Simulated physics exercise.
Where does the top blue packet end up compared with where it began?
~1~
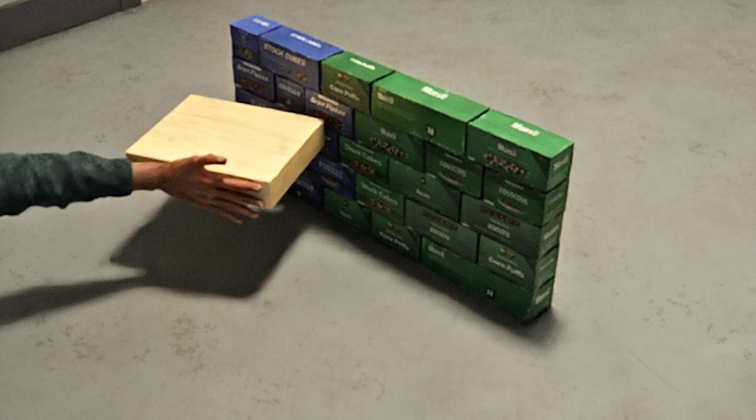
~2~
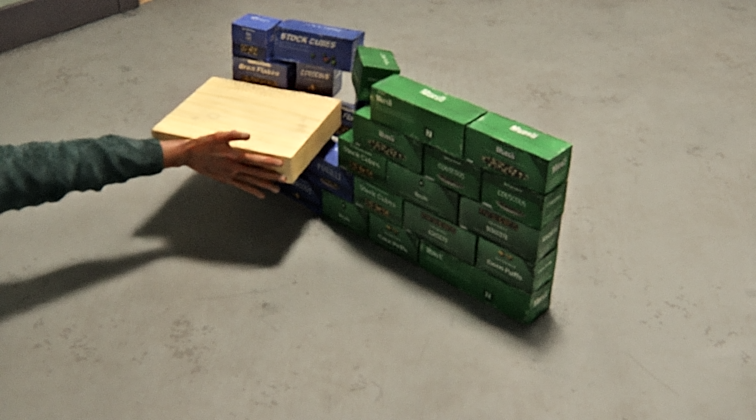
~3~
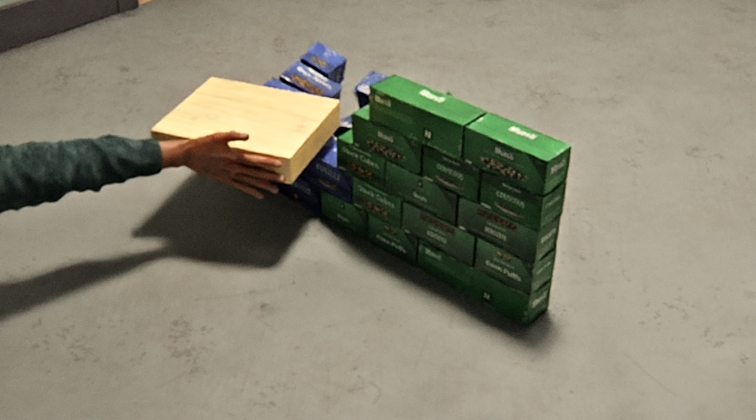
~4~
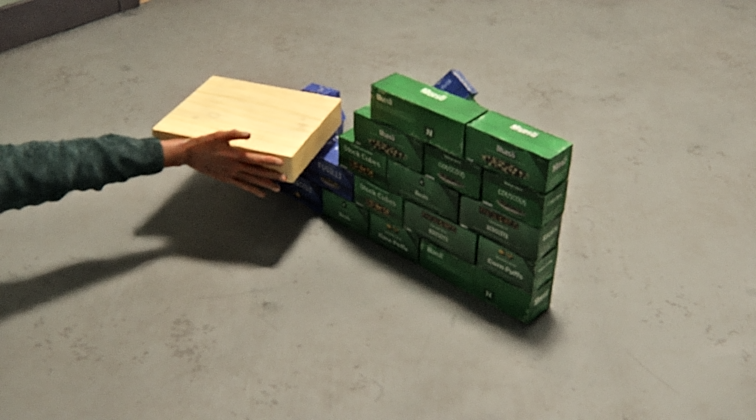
It starts on top of the left part of the wall, and ends farther right, tipped over behind the standing green packets with only part of it showing above them.
